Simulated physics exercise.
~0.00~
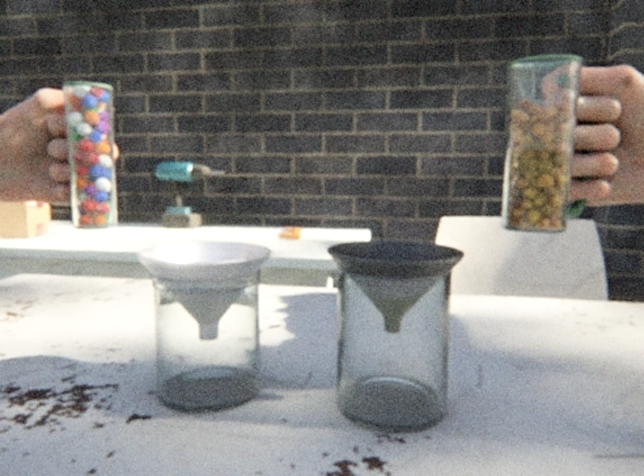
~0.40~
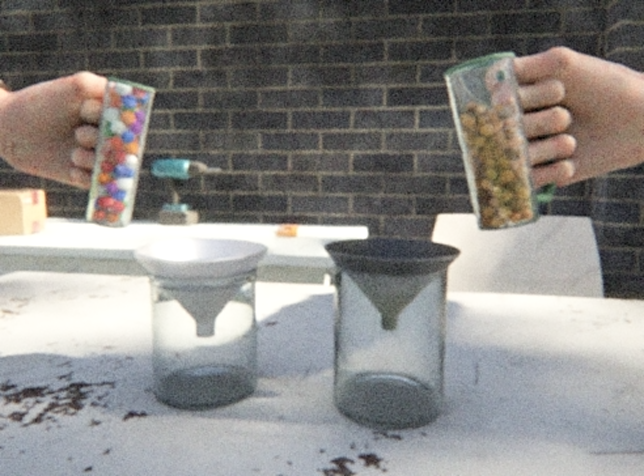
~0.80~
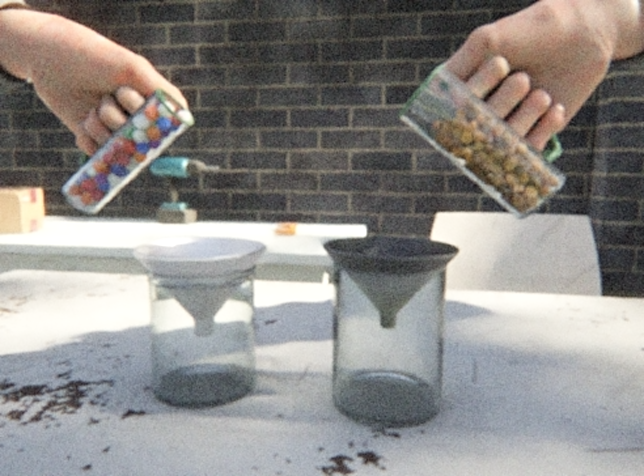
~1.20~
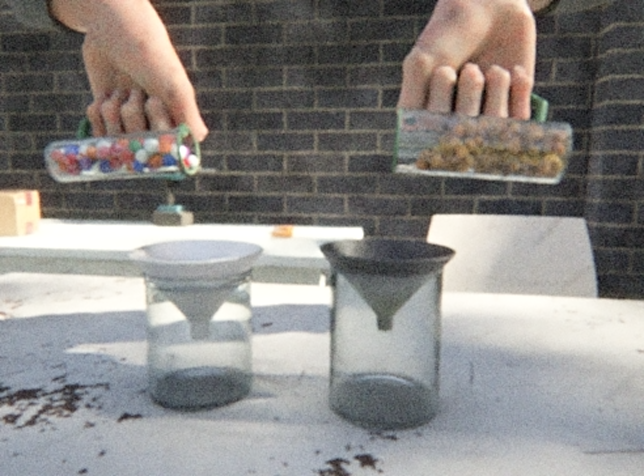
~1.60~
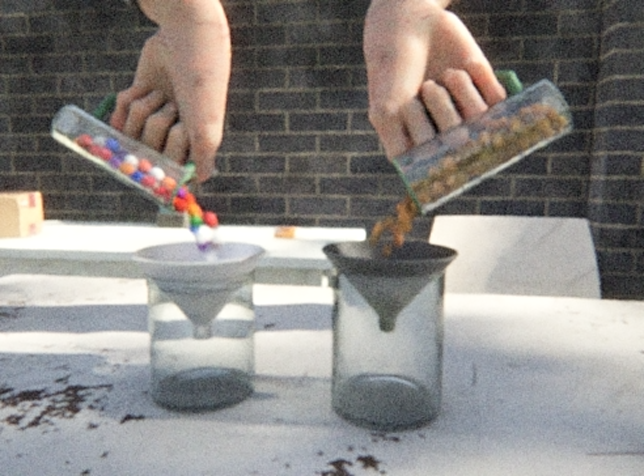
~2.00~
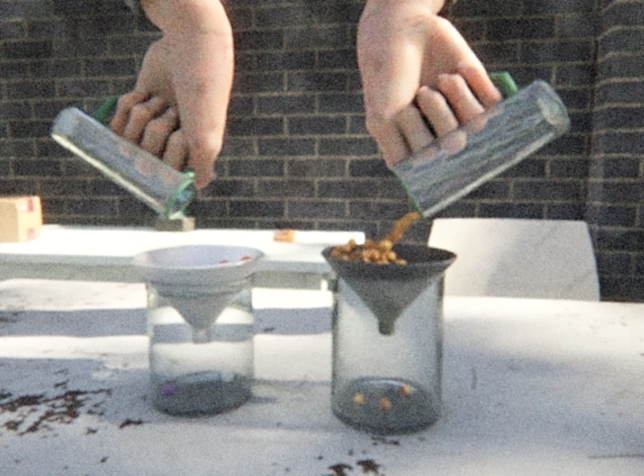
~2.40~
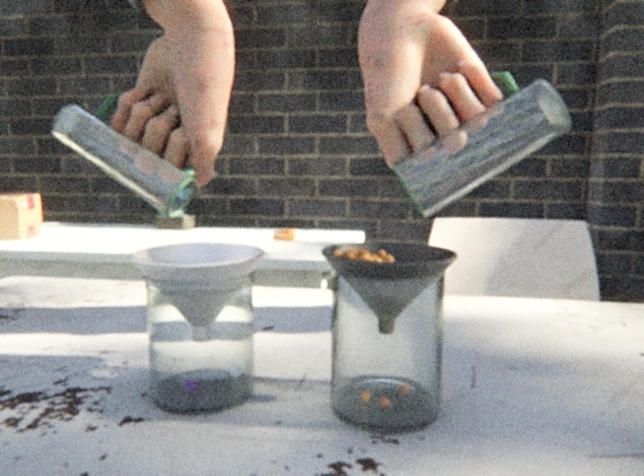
At the start, two hands hold up clear glass cups above an outdoor table, the left one filled with colourful beads and the right one with small brownish-yellow pieces. Below them, a white funnel and a black funnel each sit in an empty glass jar. The hands move inward and tilt the cups until they lie on their sides, with everything still inside. Tipped further, both cups spill their contents into the funnels. The cups empty, but only a few pieces reach each jar. At the end, most of each load stays stuck in its funnel, with the brownish-yellow pieces visibly heaped in the black one.
